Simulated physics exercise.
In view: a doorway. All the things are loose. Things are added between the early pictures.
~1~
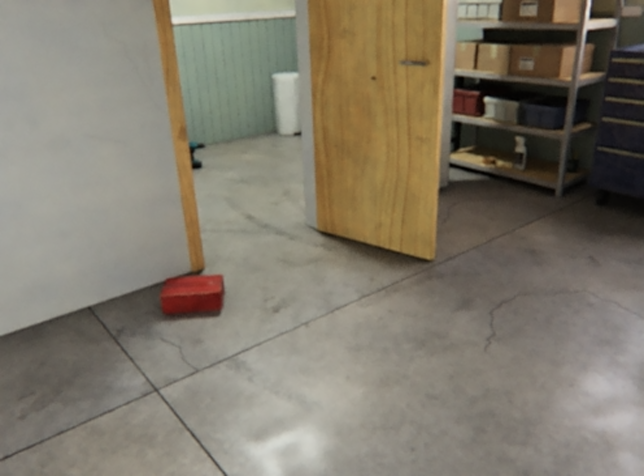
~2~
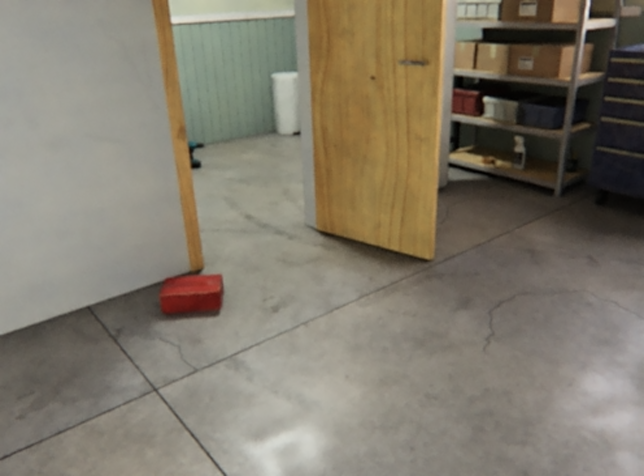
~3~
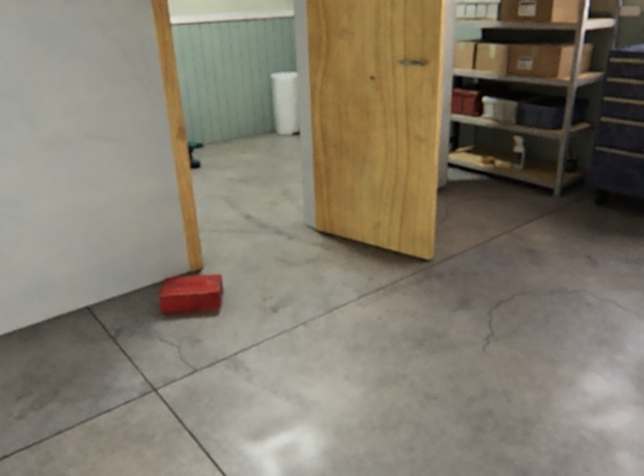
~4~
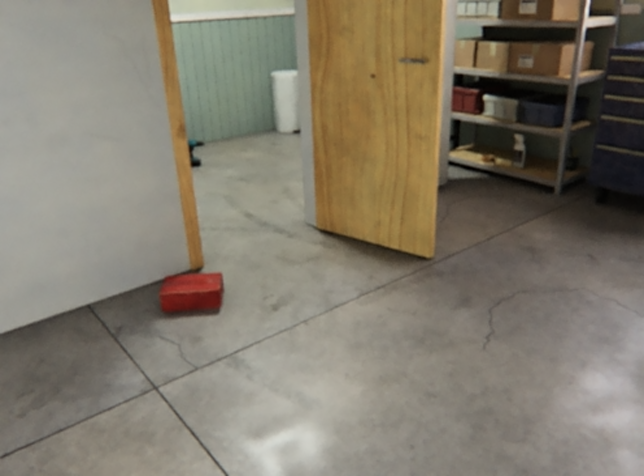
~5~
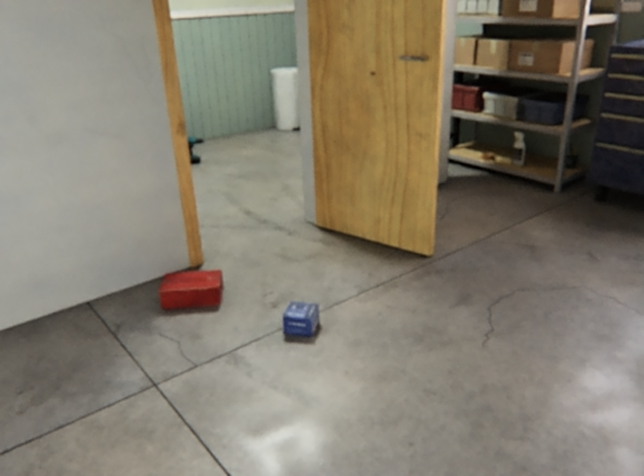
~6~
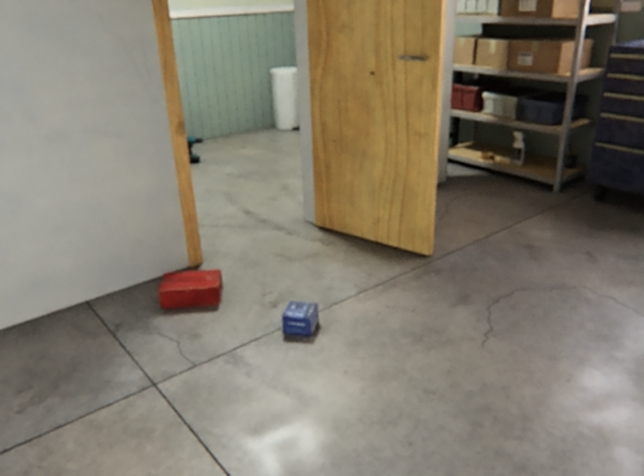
In this clip, a red parcel rests on a concrete floor beside a wide-open wooden door, with storage shelves behind; nothing visibly moves until a small blue box appears to the parcel's right, and both then stay still.
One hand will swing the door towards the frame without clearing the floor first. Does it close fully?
As it turns out, it reaches the frame.
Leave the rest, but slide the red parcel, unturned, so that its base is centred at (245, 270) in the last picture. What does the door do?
Then it stops short.
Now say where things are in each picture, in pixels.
The first frame shows door wide open and still; red parcel (194, 294).
The second frame shows door wide open and still; red parcel (193, 294).
The third frame shows door wide open and still; red parcel (192, 294).
The fourth frame shows door wide open and still; red parcel (193, 292).
The fifth frame shows door wide open and still; red parcel (192, 289).
The sixth frame shows door wide open and still; blue box (300, 318); red parcel (192, 289).
Then, 0.90 s after the last picture, open by 72°.
Then, 1.60 s after the last picture, open by 34°.
At rest, open by 0°; both in place. Seen from the same camera at the end, blue box near (300, 318).
